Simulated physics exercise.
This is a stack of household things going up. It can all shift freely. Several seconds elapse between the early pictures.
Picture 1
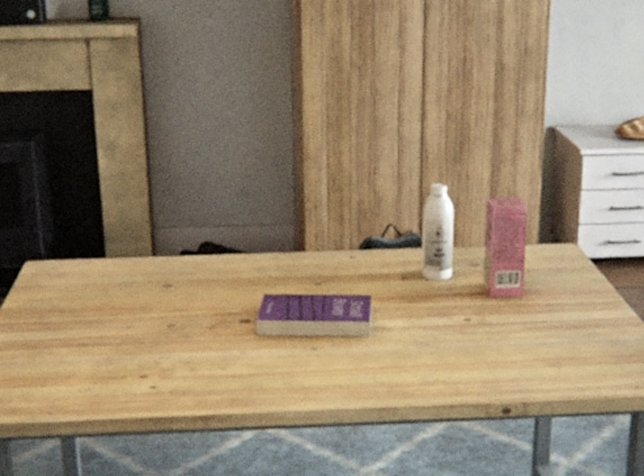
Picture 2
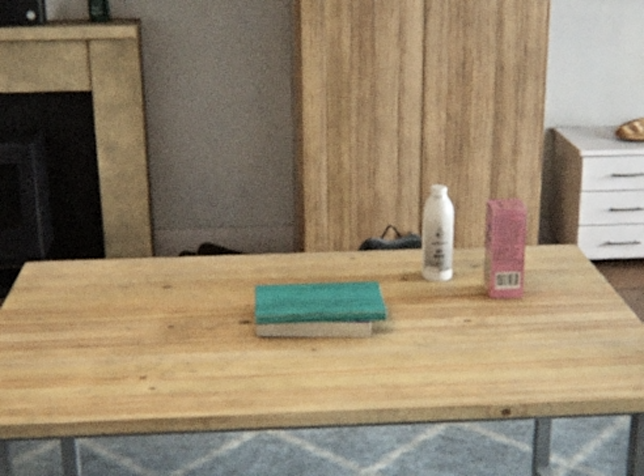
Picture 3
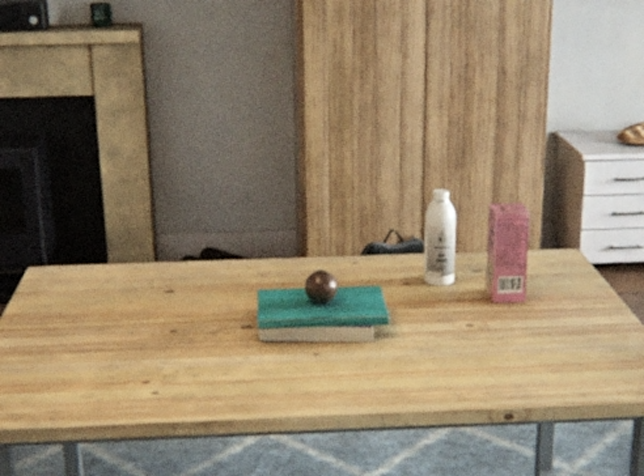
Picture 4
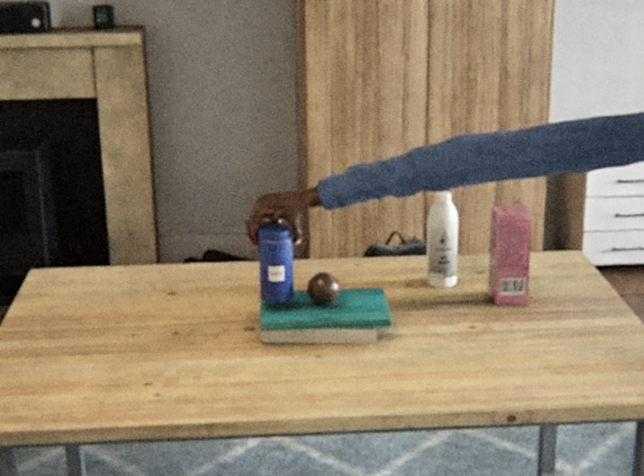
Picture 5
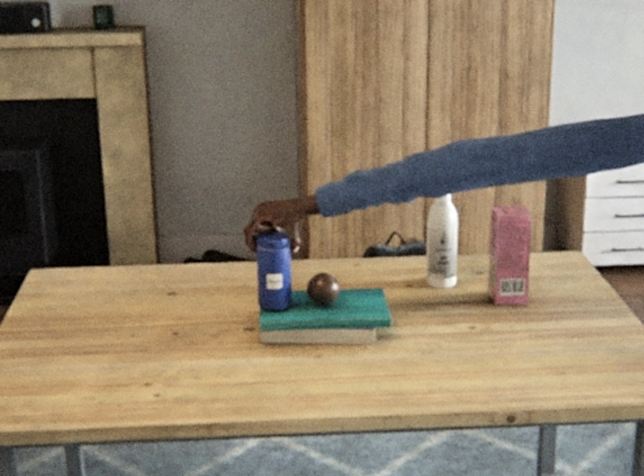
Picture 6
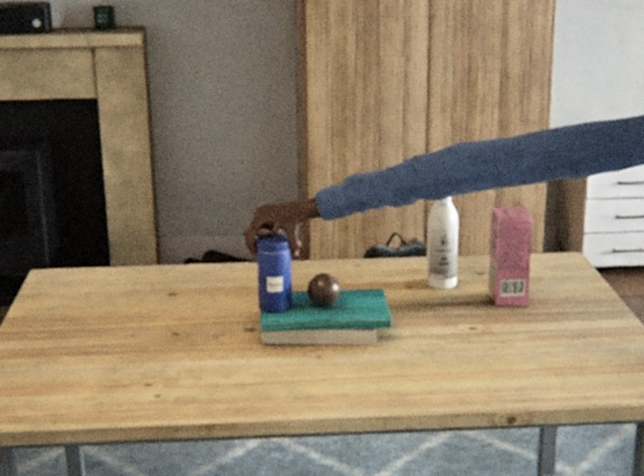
The footage shows a purple book on a wooden table, then a turquoise board on top of it and a brown ball on the board, before a blue-sleeved arm lowers a blue jar slightly onto the board's left side, still gripping it.
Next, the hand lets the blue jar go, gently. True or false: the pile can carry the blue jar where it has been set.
True.
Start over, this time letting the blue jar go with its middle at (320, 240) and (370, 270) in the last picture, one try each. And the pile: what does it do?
The pile collapses the first time and remains standing the second time.
Then, 0.30 s after the last picture, nothing has stirred.
Then, 0.70 s after the last picture, blue jar resting near (275, 274).
At rest, all 6 in place. Seen from the same camera at the end, blue jar near (275, 274). The pile keeps its balance.
